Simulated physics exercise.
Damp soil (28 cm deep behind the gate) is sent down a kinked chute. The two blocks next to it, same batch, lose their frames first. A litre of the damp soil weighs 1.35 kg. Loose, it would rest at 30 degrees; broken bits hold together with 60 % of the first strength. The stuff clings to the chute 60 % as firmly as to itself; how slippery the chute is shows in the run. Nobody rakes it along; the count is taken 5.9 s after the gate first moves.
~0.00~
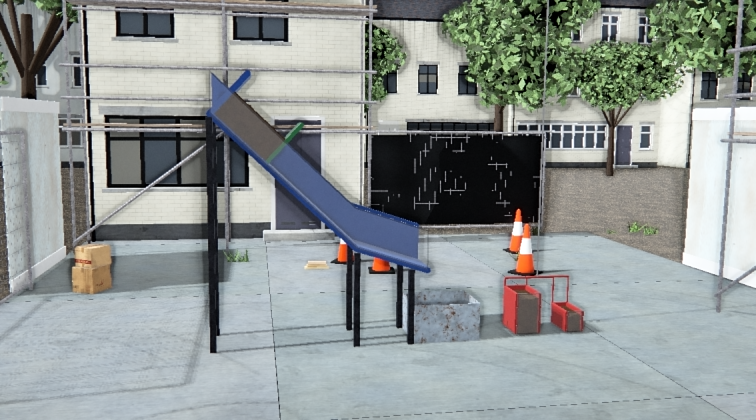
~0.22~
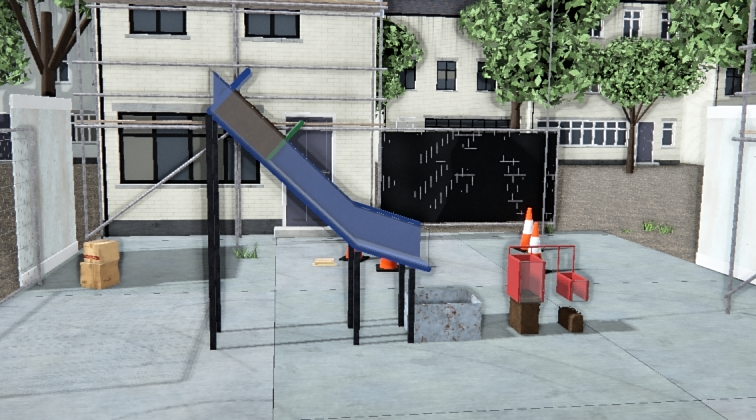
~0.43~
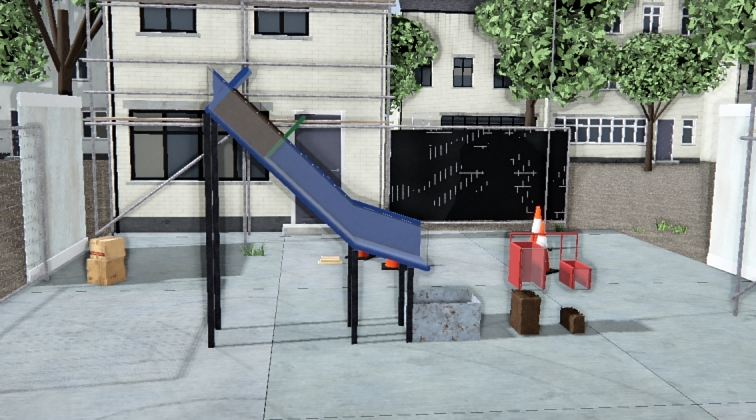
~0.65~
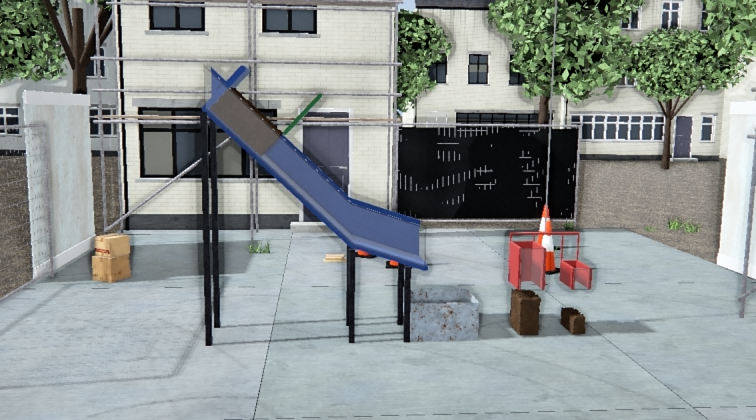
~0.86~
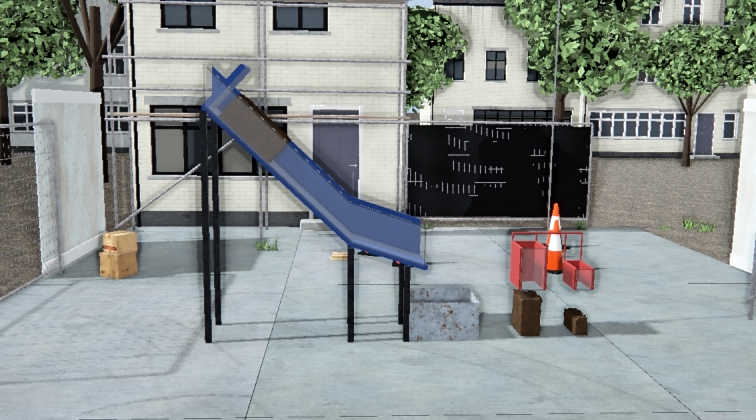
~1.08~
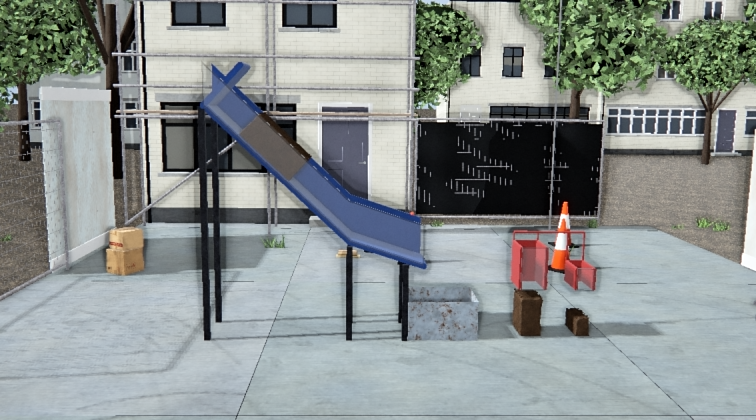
A pale brick house with scaffolding stands behind a grey paved yard, viewed from slightly above. A kinked blue chute on black legs holds brown soil behind a green gate, with a grey trough below, cones behind, and two brown blocks in red casings at right. The camera drifts sideways as the casings lift off and shift back, then the gate rises away and the soil slides a little downslope.
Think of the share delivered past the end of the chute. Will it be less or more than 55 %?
Expect more than 55 %.
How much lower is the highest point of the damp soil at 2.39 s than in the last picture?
About 124 cm.
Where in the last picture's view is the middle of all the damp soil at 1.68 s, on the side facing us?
Around (397, 243).
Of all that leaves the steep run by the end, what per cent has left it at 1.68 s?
Some 100 per cent.
After 1.68 s, none is on the steep run, all on the flatter one and 0 % past the end.
After 2.39 s, none is on the steep run, 5 % on the flatter one and 95 % past the end.
After 3.10 s, none is on the steep run, 5 % on the flatter one and 95 % past the end.
After 3.82 s, none is on the steep run, 5 % on the flatter one and 95 % past the end.
After 6.26 s, none is on the steep run, 5 % on the flatter one and 95 % past the end.
